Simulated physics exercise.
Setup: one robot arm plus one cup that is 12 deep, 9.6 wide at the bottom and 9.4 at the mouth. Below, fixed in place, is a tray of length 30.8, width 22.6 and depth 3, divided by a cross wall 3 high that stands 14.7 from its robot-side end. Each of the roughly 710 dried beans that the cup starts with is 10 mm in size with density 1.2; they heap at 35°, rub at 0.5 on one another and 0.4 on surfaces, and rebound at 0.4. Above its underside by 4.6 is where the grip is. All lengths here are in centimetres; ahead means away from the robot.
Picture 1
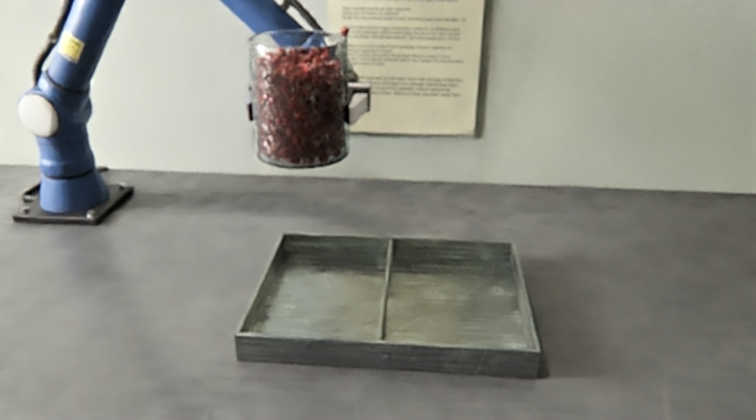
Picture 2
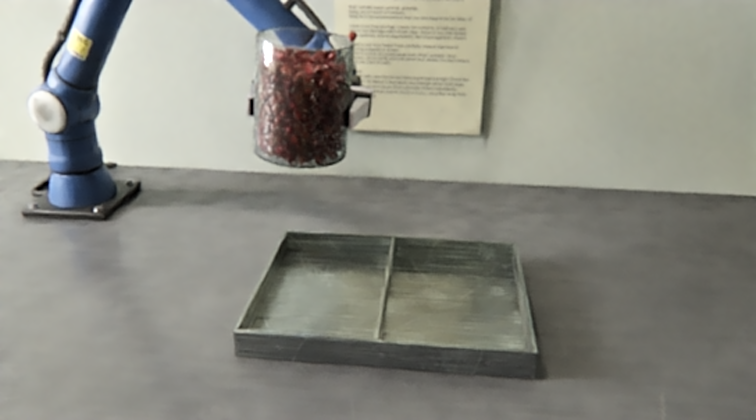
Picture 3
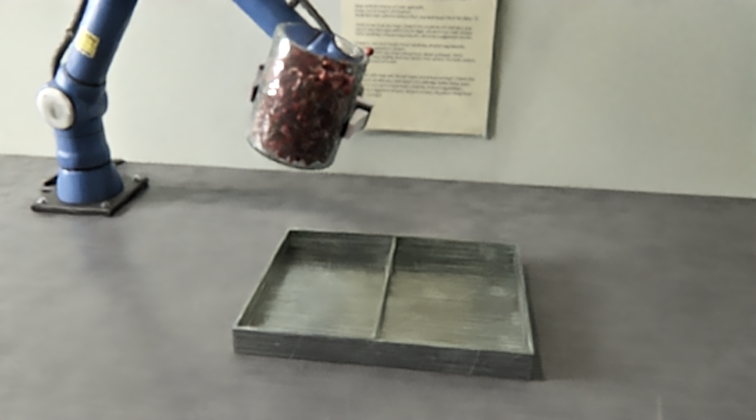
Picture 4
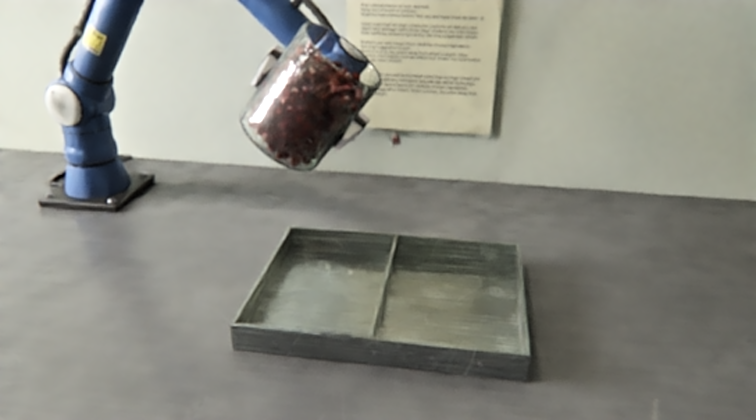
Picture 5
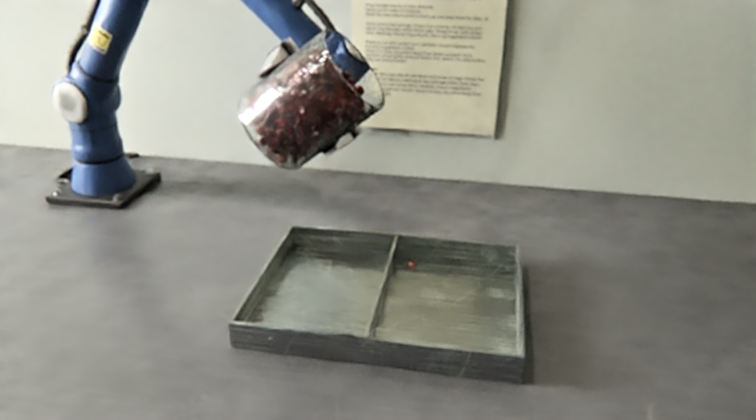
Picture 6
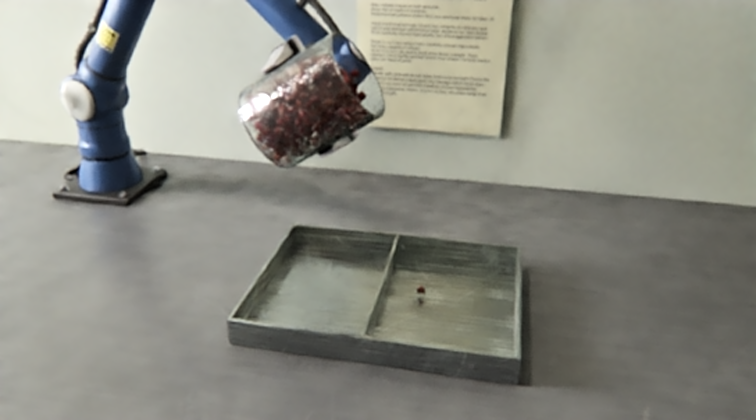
Blue robot arm tilting a clear cup of dark red pieces rightward above a divided tray, one piece dropping into the right section.
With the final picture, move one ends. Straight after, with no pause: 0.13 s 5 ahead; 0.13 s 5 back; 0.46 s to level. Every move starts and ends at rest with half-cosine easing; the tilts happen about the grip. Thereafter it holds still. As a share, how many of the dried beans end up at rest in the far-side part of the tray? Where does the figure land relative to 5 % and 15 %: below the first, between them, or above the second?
It lands between 5 and 15 %.
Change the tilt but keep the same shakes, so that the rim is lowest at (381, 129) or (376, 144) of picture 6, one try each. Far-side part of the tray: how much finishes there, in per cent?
Estimates in order: 15 % and 35 %.
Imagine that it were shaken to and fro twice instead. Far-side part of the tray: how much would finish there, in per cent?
10 per cent.
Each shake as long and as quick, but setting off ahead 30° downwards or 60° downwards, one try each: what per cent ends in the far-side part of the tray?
5 and 0 %.
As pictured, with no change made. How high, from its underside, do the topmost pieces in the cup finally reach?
I'd say close to 12.0 cm.
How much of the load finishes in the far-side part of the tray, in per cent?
The share is close to 8 per cent.
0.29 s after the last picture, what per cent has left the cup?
Roughly 10 percent is out.
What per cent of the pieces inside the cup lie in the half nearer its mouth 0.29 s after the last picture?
Near 40 %.
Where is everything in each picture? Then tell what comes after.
The first frame shows the cup middle at (301, 99), level; upper third of the load around (300, 79), from x 260 to 345, top at y 30; 706 in the cup.
The second frame shows the cup middle at (303, 98), tilted 5° forward; upper third of the load around (302, 79), from x 260 to 355, top at y 35.
The third frame shows the cup middle at (306, 98), tilted 20° forward; upper third of the load around (305, 80), from x 255 to 370, top at y 50.
The fourth frame shows the cup middle at (310, 99), tilted 37° forward; upper third of the load around (307, 82), from x 250 to 395, top at y 50; 705 in the cup, 1 in flight or on a rim.
The fifth frame shows the cup middle at (311, 102), tilted 52° forward; upper third of the load around (309, 84), from x 250 to 415, top at y 55; 705 in the cup, 1 in the far-side part.
The sixth frame shows the cup middle at (312, 103), tilted 57° forward; upper third of the load around (308, 86), from x 250 to 420, top at y 60; 705 in the cup, 1 in the far-side part.
Then, 0.29 s on, tilted 56° forward, highest piece 27 above the table; 642 in the cup, 1 in the far-side part, 63 in flight or on a rim.
Then, 0.58 s on, tilted 13° forward, highest piece 31 above the table; 635 in the cup, 60 in the far-side part, 7 in the robot-side part, 3 on the table or floor, 1 in flight or on a rim.
Then, 0.92 s on, level, highest piece 31 above the table; 635 in the cup, 60 in the far-side part, 7 in the robot-side part, 4 on the table or floor.
Then, 1.97 s on, level, highest piece 31 above the table; 635 in the cup, 60 in the far-side part, 7 in the robot-side part, 4 on the table or floor.
In the end, 635 in the cup, 60 in the far-side part, 7 in the robot-side part, 4 on the table or floor. That is 8 % in the far-side part of the tray.
